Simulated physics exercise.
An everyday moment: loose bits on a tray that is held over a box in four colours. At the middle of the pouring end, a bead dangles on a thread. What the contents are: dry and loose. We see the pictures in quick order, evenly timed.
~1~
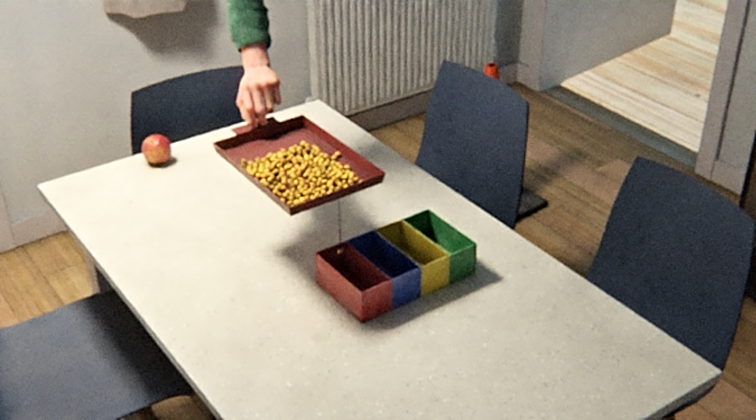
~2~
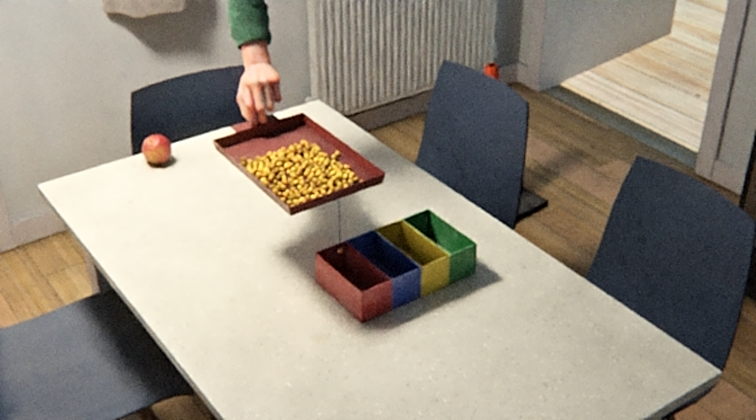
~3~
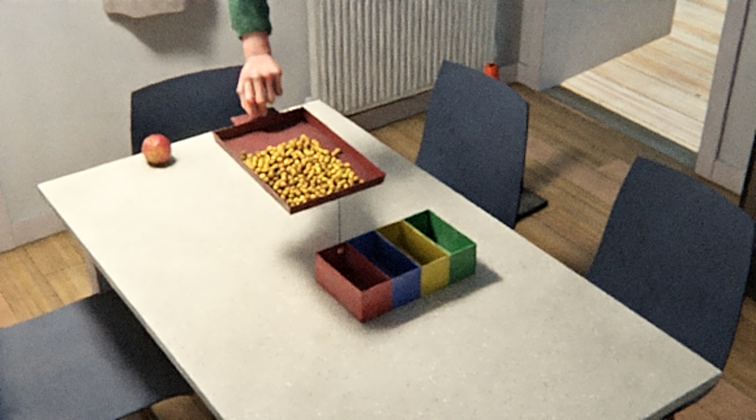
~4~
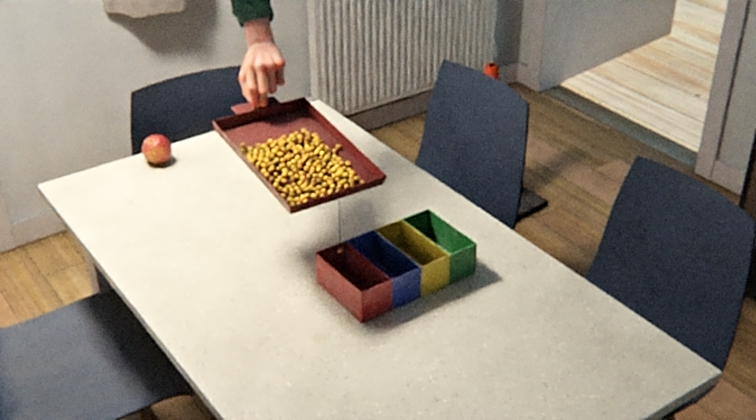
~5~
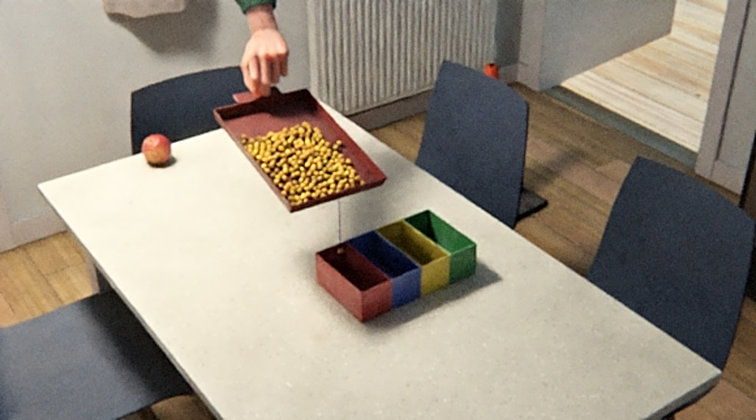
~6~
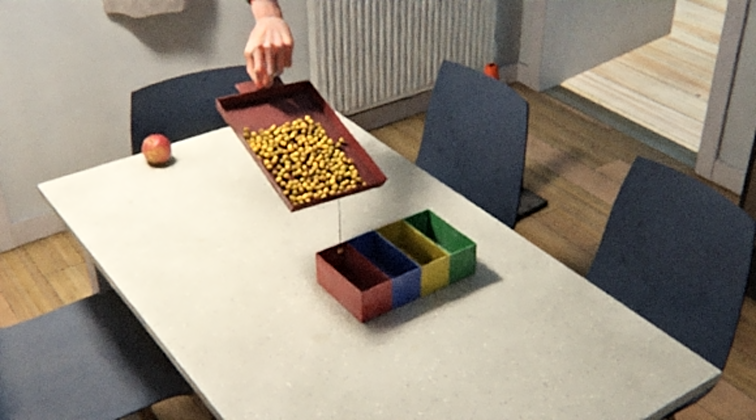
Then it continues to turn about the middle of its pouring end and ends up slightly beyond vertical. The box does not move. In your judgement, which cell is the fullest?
In my judgement the blue cell is fullest.
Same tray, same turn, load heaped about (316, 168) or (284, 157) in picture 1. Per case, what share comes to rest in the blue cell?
Estimate: 50 % first, 50 % second.
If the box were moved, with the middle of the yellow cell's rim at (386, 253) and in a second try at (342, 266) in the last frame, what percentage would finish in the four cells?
Close to 100 %, followed by close to 80 %.
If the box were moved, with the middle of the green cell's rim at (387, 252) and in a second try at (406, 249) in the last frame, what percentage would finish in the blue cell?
Roughly 20% on the first try and 30% on the second.
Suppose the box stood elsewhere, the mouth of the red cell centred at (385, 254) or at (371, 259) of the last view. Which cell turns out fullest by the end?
The first time it is that red cell, and the second time it is red.
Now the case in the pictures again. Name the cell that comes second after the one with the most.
The red one.
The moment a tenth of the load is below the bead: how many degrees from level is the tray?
Close to 110 degrees, I reckon.
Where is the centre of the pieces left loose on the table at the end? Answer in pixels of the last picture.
The middle lies near (339, 344).
Soon after the last picture, tray tipped steeply; all on the tray.
A little later, tray tipped past a quarter turn; nearly all on the tray; a stray few in the yellow cell; a small part falling or outside the box.
Later still, tray tipped past a quarter turn; about half in the blue cell; about a third in the red cell; a small part in the yellow cell; a stray few in the green cell; about a quarter falling or outside the box.
At rest, tray tipped past a quarter turn; about half in the blue cell; about a third in the red cell; a small part in the yellow cell; a stray few in the green cell; about a quarter outside the box.
